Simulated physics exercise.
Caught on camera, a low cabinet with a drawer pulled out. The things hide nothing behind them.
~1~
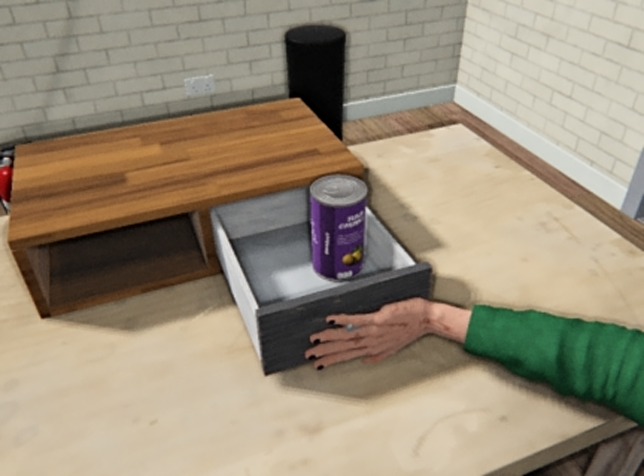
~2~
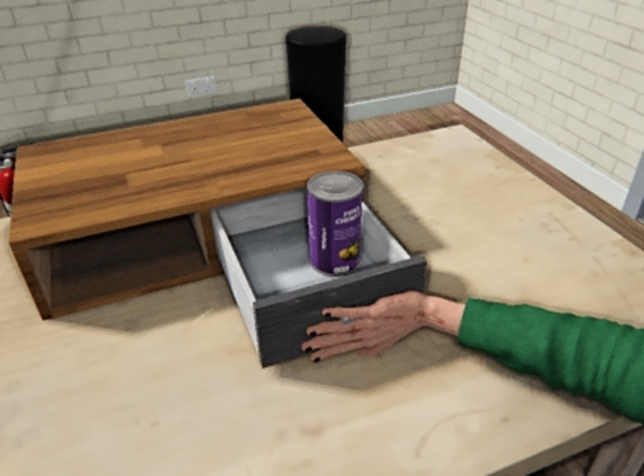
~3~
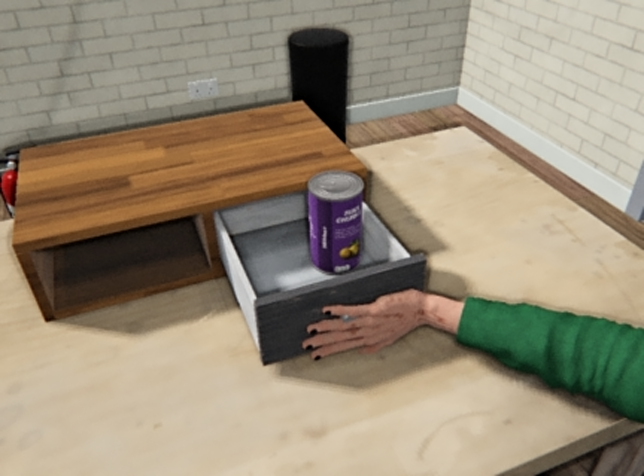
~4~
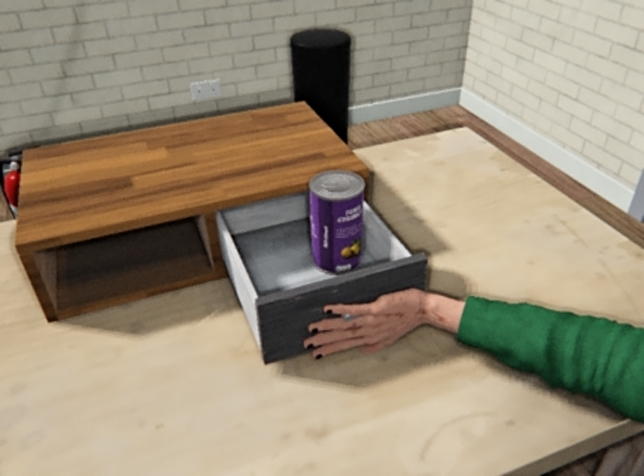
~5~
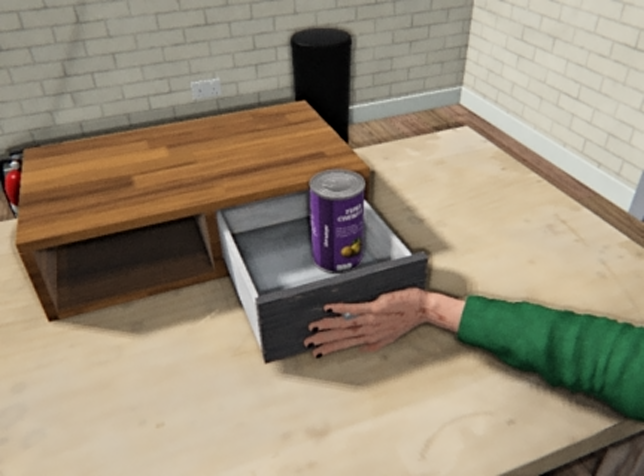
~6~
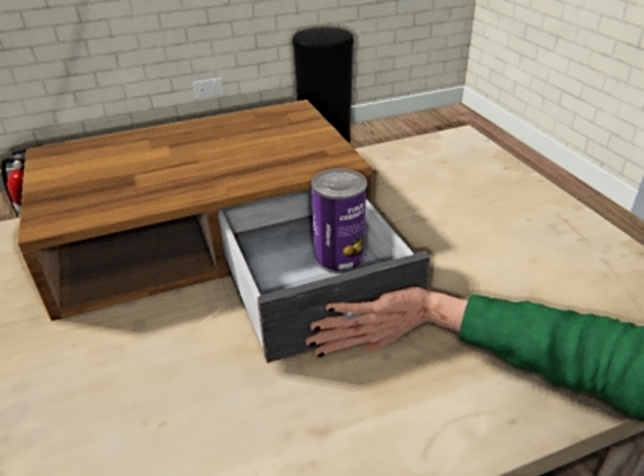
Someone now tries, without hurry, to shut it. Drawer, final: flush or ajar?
I expect the drawer gets stuck partway.
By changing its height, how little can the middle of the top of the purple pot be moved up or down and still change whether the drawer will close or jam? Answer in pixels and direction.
Down, by 16 pixels.
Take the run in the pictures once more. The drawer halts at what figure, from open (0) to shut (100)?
Estimate: Close to 40 per cent.
Then, 0.32 s after the last picture, drawer starting in.
Then, 0.52 s after the last picture, drawer about half in.
At rest, the drawer will not close.
